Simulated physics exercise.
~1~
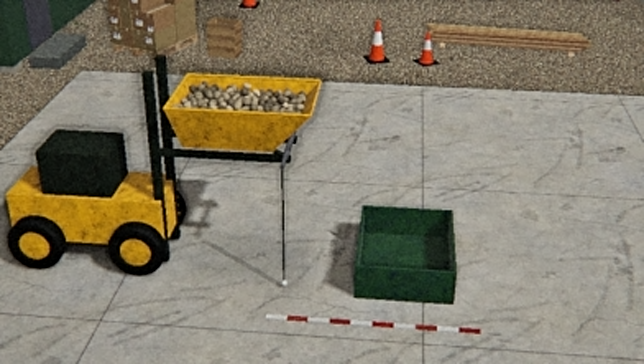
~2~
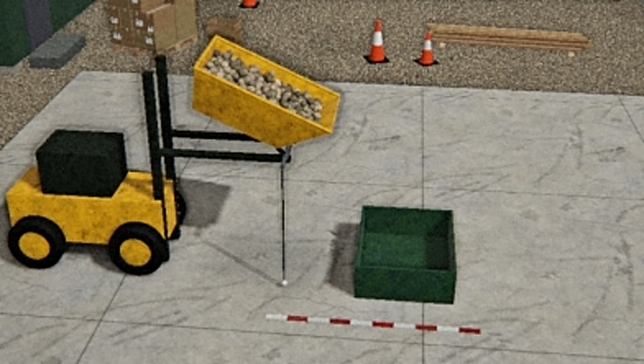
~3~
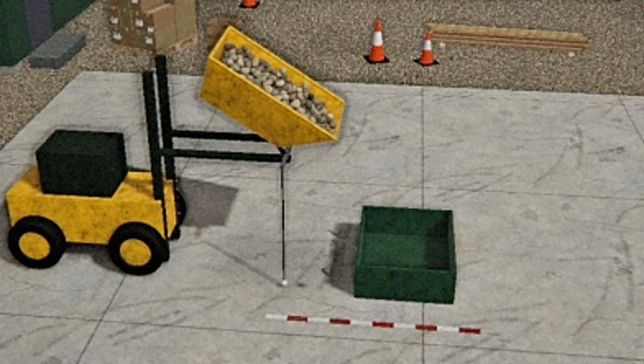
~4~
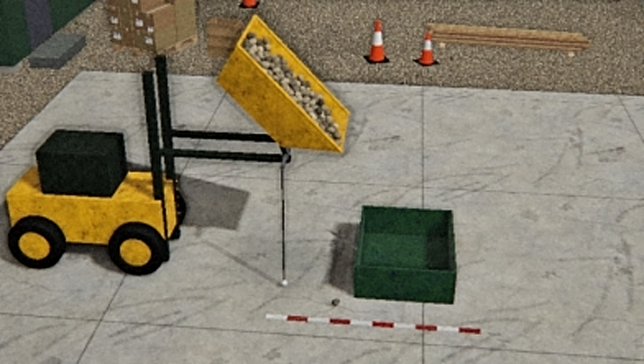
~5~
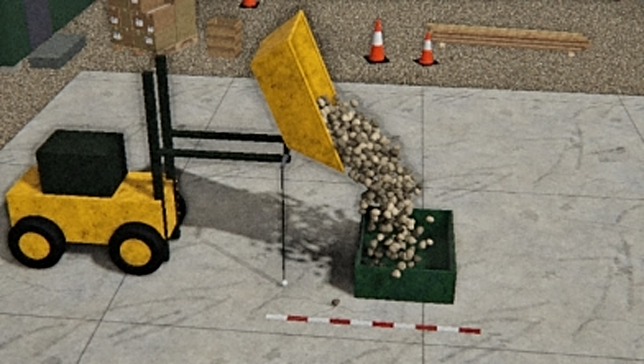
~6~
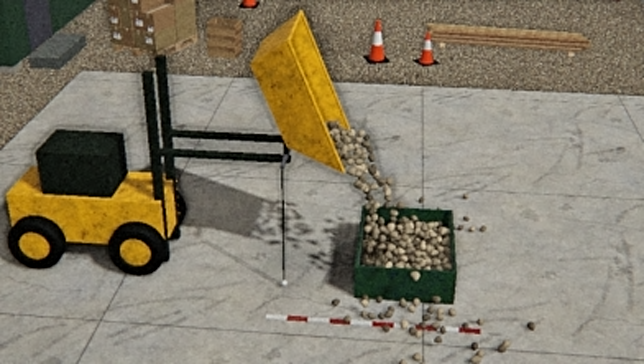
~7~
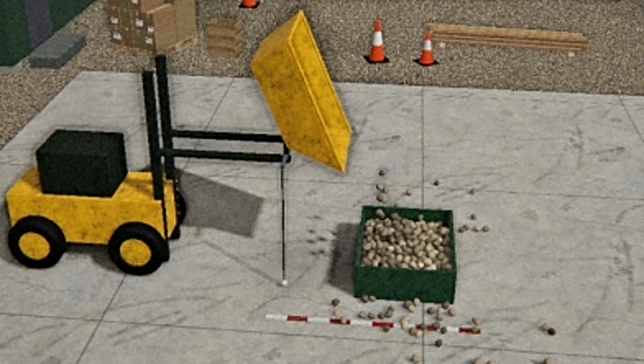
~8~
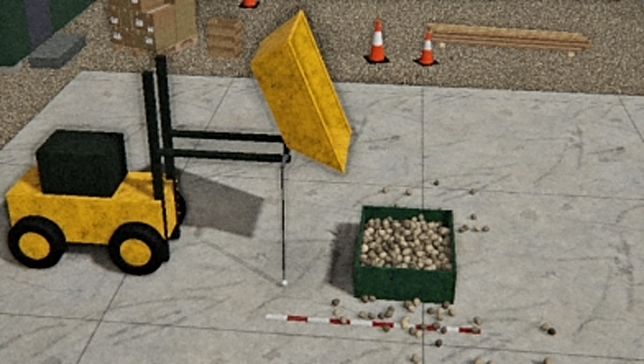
A yellow forklift tips its skip, pouring cobbles into a green bin, spilling a few around it.
